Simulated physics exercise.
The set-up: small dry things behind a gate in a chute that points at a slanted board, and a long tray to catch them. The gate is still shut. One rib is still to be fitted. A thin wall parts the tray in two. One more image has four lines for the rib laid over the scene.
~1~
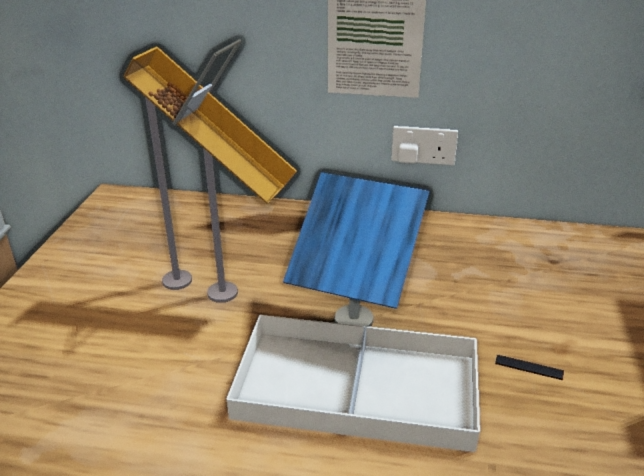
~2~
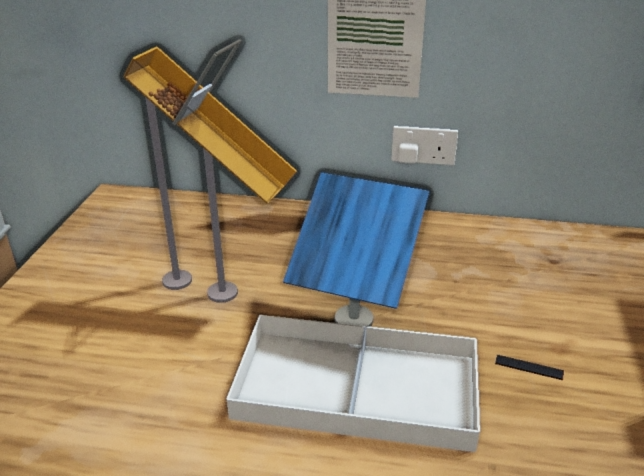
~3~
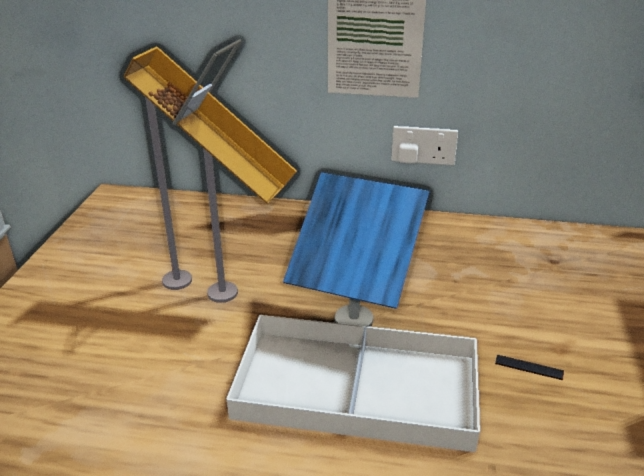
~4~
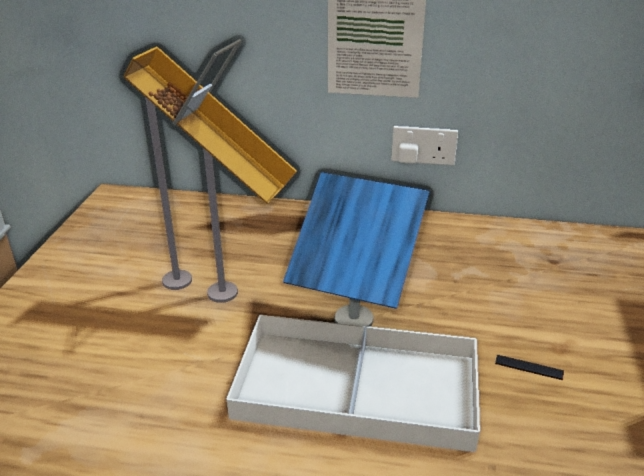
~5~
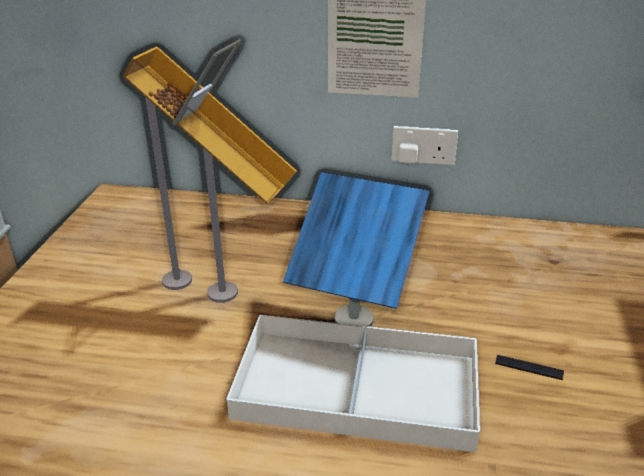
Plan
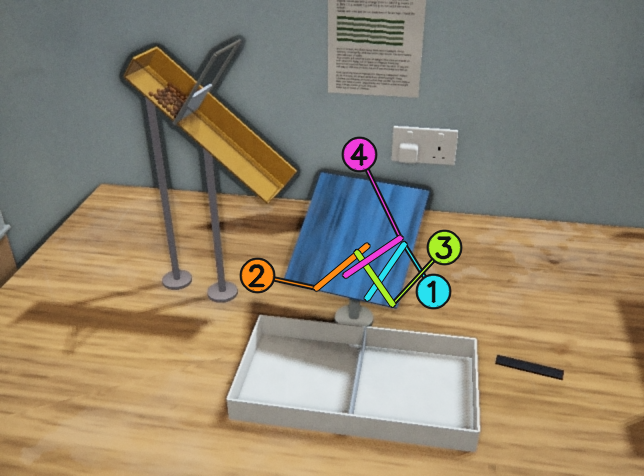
The video shows small brown balls resting behind a closed gate in a sloping yellow chute, with a tilted blue board and a divided white tray on a wooden table; nothing visibly moves throughout.
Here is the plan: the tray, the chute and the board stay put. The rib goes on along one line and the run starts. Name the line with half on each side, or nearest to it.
3 is best.
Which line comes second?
That is line 1.
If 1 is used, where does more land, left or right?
The left half.
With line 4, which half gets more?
Left.
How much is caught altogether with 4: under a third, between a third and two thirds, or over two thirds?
Over two thirds.
On the marked copy, line 1 from (404, 244) to (367, 298); line 2 from (367, 246) to (316, 288); line 3 from (357, 252) to (392, 304); line 4 from (400, 238) to (345, 275).
With 1, of what is caught, close to two thirds in the left half, close to a quarter in the right.
With 2, of what is caught, all but a few in the left half, only a few in the right.
With 3, of what is caught, close to half in the left half, close to half in the right.
With 4, of what is caught, the bulk in the left half, a small share in the right.
